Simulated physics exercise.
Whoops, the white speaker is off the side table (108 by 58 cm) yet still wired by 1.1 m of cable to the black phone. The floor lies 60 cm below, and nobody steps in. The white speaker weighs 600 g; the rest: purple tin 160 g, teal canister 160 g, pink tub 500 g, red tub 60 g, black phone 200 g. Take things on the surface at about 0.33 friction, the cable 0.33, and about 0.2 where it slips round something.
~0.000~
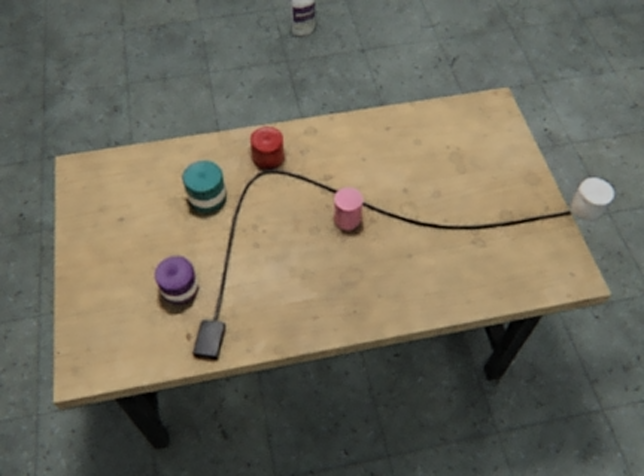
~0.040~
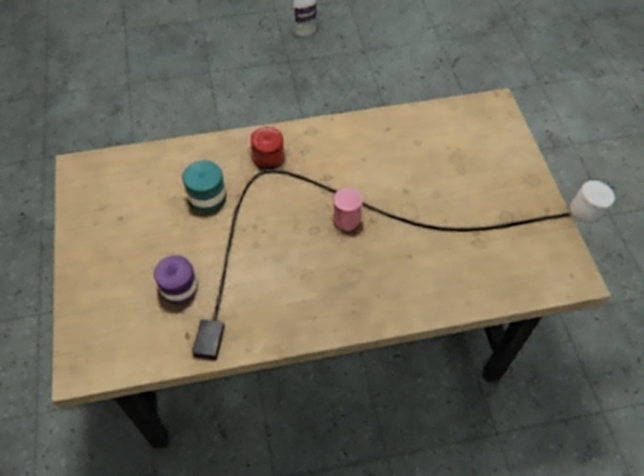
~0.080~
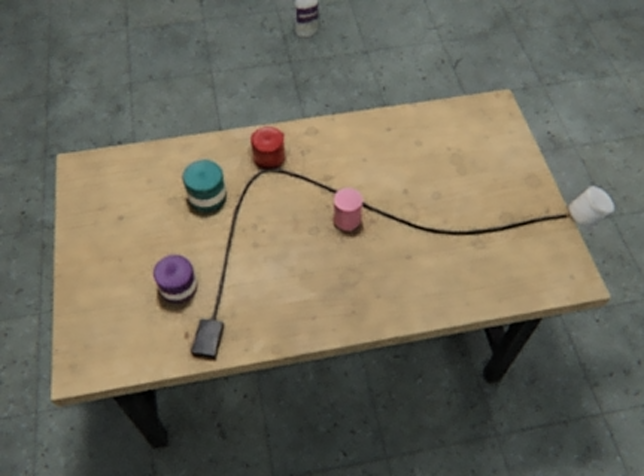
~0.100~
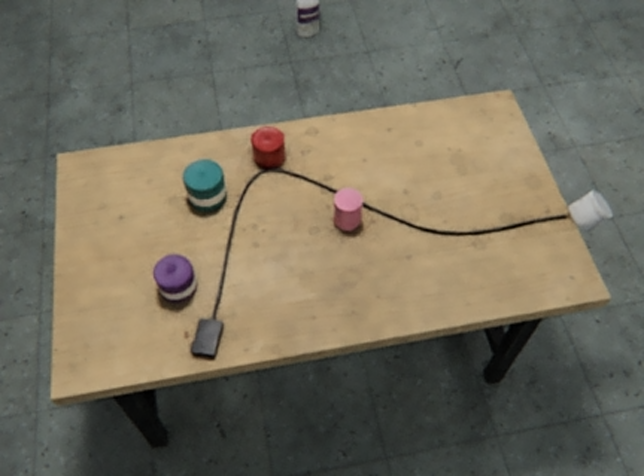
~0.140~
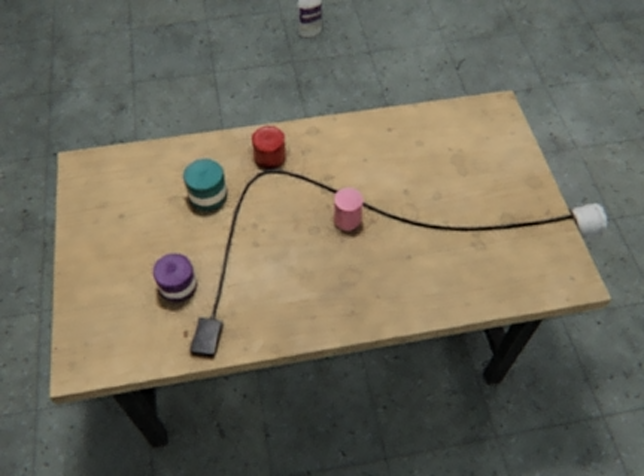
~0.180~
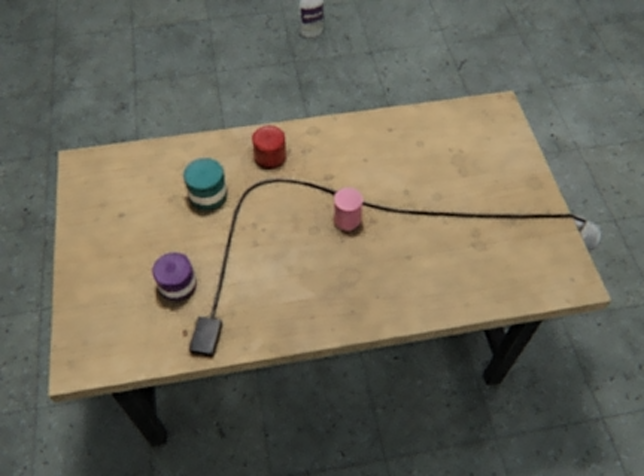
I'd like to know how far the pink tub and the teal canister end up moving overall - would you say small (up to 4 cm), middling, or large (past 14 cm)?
I would say the pink tub moves a middling distance, the teal canister moves a small distance.
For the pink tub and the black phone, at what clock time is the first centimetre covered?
On the clock, pink tub 0.34 s and black phone 0.30 s.
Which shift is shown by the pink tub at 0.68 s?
About: Pink tub 6 cm.
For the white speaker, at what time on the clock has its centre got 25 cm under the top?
It gets there at roughly 0.28 s.
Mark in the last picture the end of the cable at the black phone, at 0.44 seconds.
(298, 248) or thereabouts.
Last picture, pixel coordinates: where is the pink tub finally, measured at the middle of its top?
Roughly (368, 220).
After 0.4 s, the cable's tail end at (298, 248); pink tub 5 cm off its start, black phone 23 cm off its start, white speaker over the edge.
After 0.7 s, the cable's tail end at (440, 168); pink tub 6 cm off its start, black phone 62 cm off its start, white speaker over the edge.
After 0.9 s, the cable's tail end at (499, 124); pink tub 6 cm off its start at (368, 220), black phone 85 cm off its start at (495, 108), white speaker over the edge.
After 1.2 s, the cable's tail end at (511, 117); pink tub 6 cm off its start, black phone 89 cm off its start, white speaker over the edge.
After 2.4 s, the cable's tail end at (511, 117); pink tub 6 cm off its start at (368, 220), teal canister 0 cm off its start at (203, 173), black phone 89 cm off its start at (507, 101), white speaker over the edge.
